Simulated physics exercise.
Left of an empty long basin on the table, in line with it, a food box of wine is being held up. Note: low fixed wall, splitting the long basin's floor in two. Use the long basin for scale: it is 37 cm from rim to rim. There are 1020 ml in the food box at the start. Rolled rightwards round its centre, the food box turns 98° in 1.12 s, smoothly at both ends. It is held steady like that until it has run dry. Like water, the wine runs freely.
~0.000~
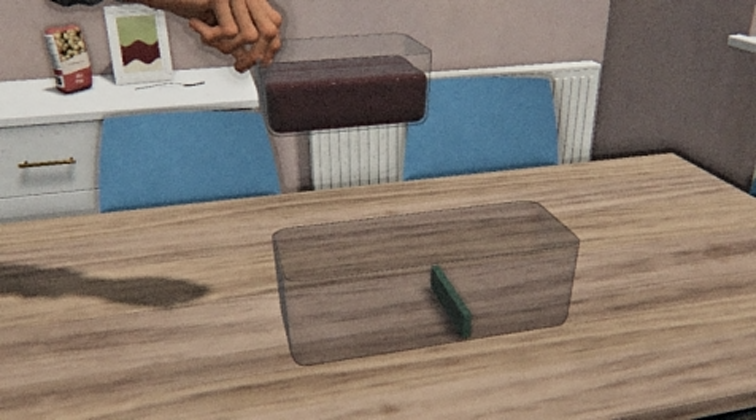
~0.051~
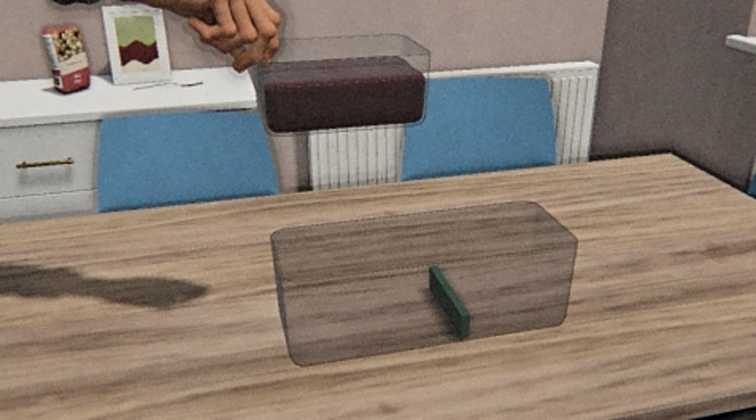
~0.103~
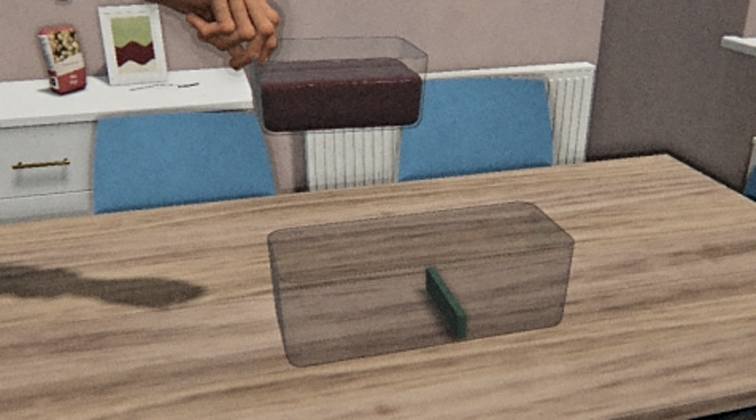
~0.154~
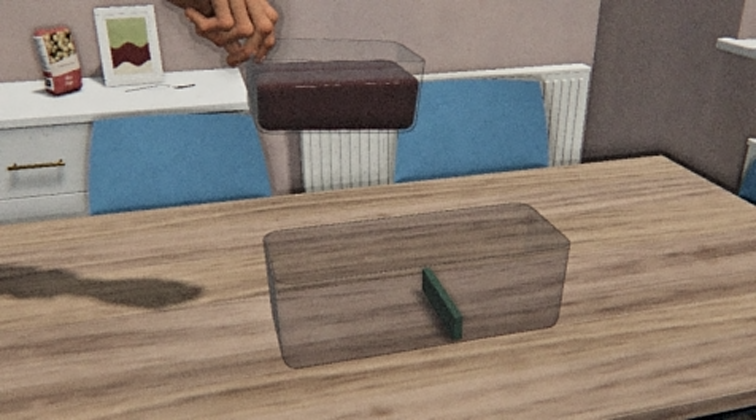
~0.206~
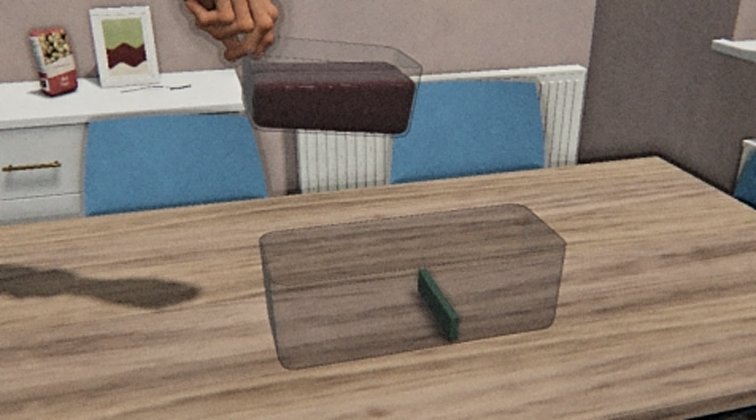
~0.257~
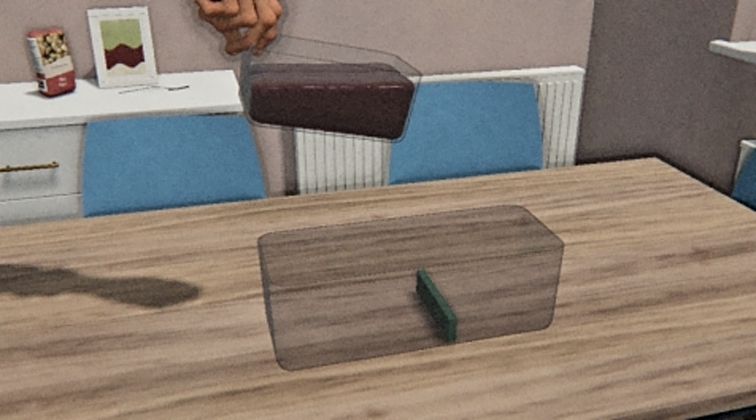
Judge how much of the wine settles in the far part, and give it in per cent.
Some 50 per cent settles in the far part.
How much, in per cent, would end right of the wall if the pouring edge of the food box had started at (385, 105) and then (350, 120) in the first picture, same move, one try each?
Try 1: 35 %; try 2: 15 %.
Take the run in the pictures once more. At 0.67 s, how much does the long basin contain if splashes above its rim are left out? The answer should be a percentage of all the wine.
About 8 per cent.
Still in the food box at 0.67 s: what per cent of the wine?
Roughly 50 per cent.
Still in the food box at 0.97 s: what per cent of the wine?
Share remaining: Approx. 12 %.
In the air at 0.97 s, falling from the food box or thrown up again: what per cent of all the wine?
Close to 10 in every hundred parts.
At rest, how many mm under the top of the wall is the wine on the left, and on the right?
Left roughly 22 mm; right roughly 6 mm.
Then, 0.67 s in, the tilt is 63° and 49 per cent is still to pour, 1 is left of the wall and 7 right of it.
Then, 0.97 s in, the tilt is 94° and 13 per cent is still to pour, 13 is left of the wall and 54 right of it.
Then, 1.28 s in, the tilt is 98° and 2 per cent is still to pour, 30 is left of the wall and 54 right of it.
Then, 1.62 s in, the tilt is 98° and 0 per cent is still to pour, 37 is left of the wall and 51 right of it.
Finally, 38 per cent lies left of the wall, 50 right of it and 12 outside.
